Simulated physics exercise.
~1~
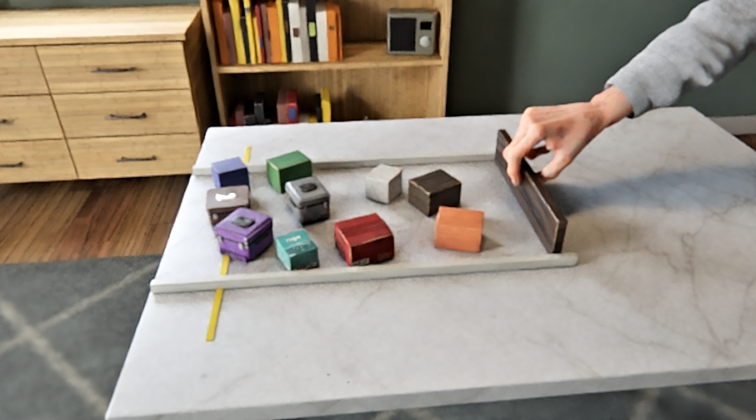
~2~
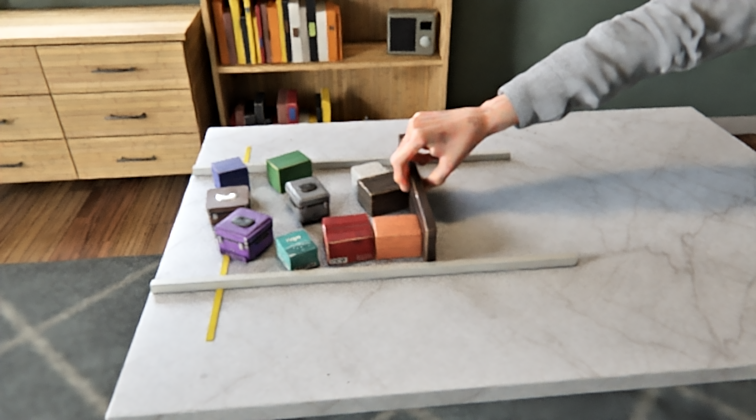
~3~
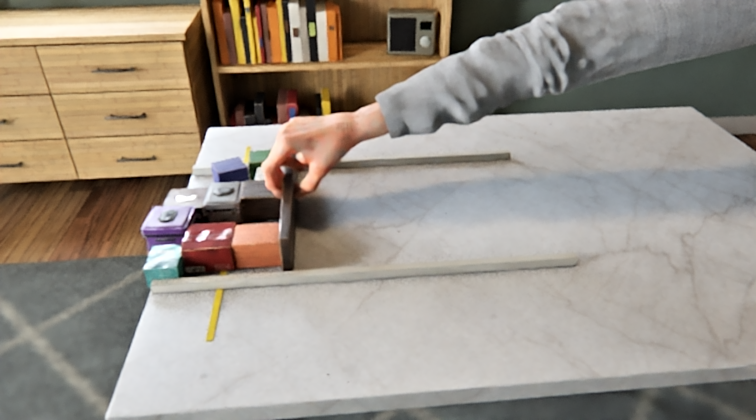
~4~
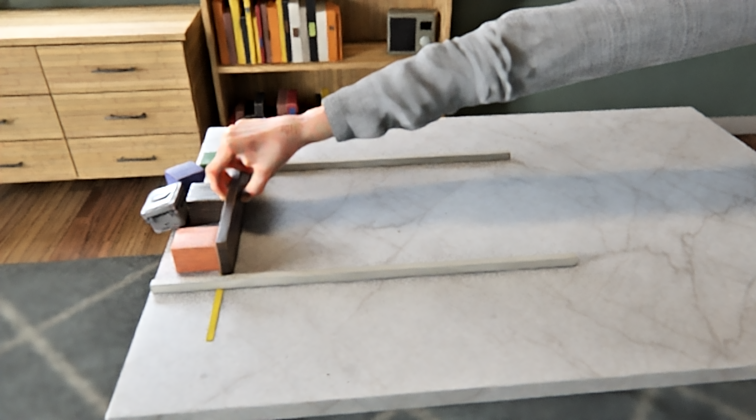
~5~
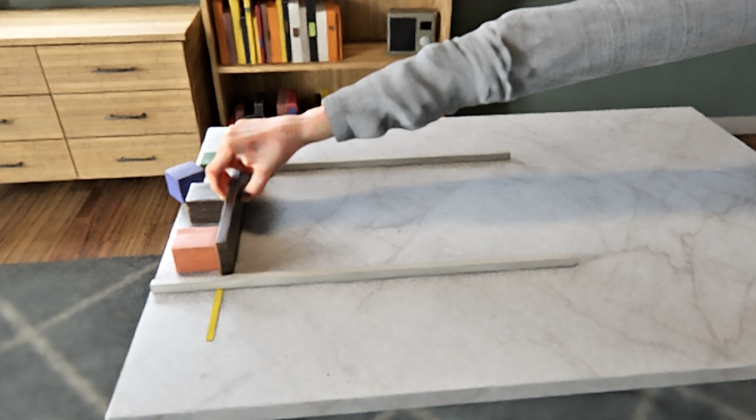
On a marble tabletop, a hand slides a dark board left between rails, pushing colourful boxes together until several drop off the end.
